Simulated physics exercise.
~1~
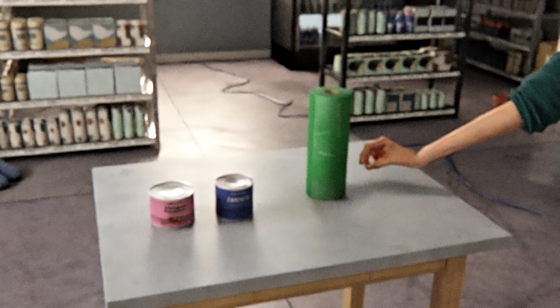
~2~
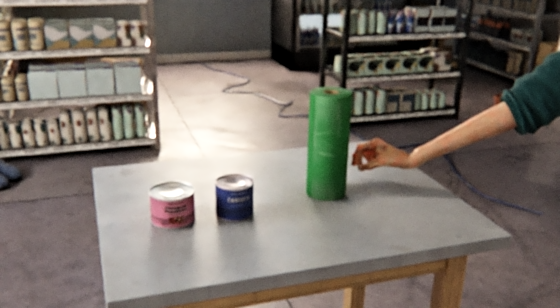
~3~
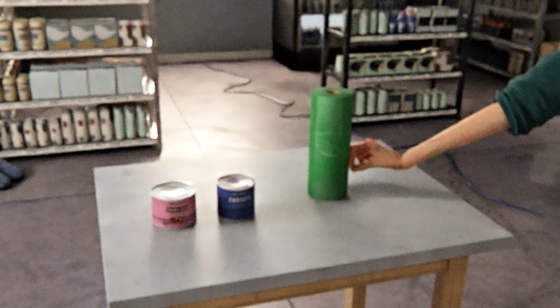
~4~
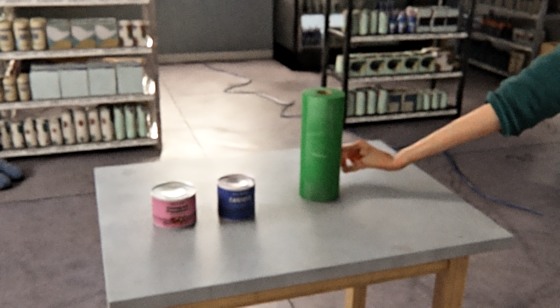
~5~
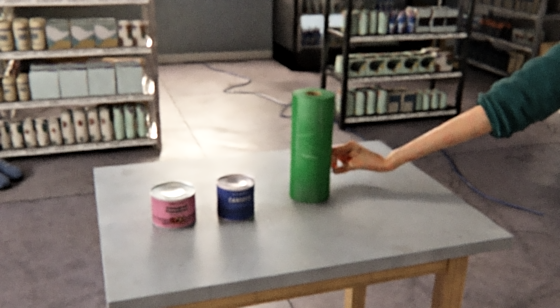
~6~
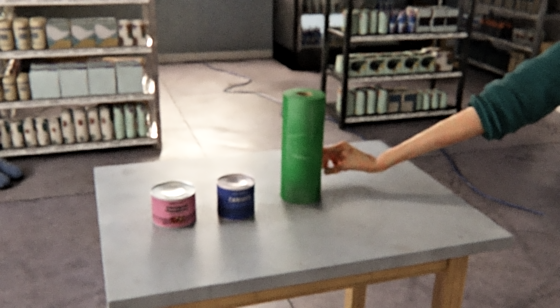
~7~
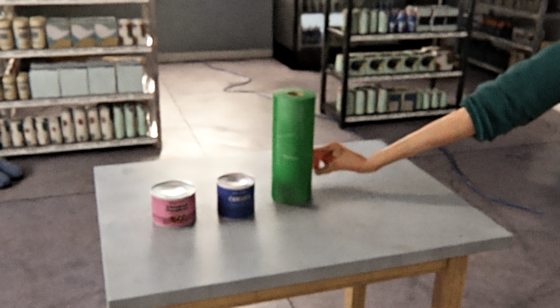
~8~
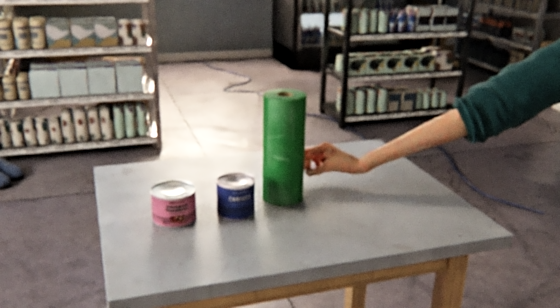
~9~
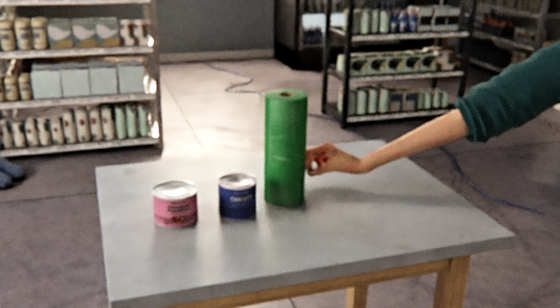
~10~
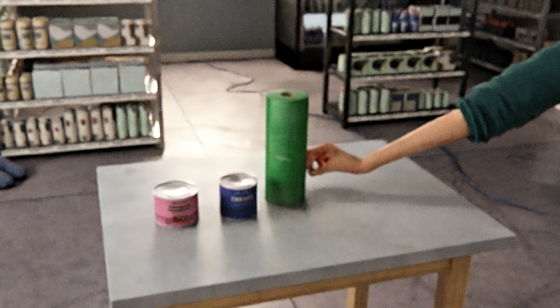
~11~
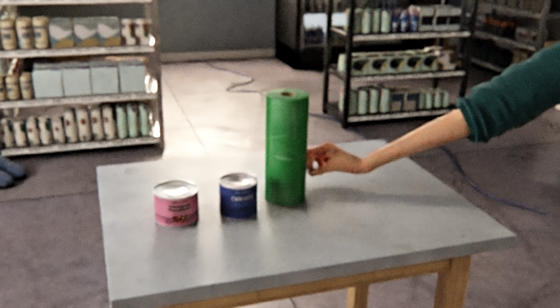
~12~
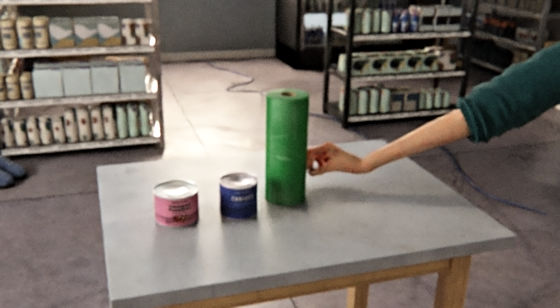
A tall green roll stands upright toward the right of a grey tabletop with wooden legs, seen from slightly above by a gently swaying camera. A pink tub sits at the left with a blue tin beside it, and shelves stocked with containers line the room behind. An arm in a dark green sleeve reaches in from the right, and its hand closes in on the roll. The fingers push the roll, and it slides left across the table, staying upright. It stops just beside the blue tin, still standing, with the hand held close at its right side.
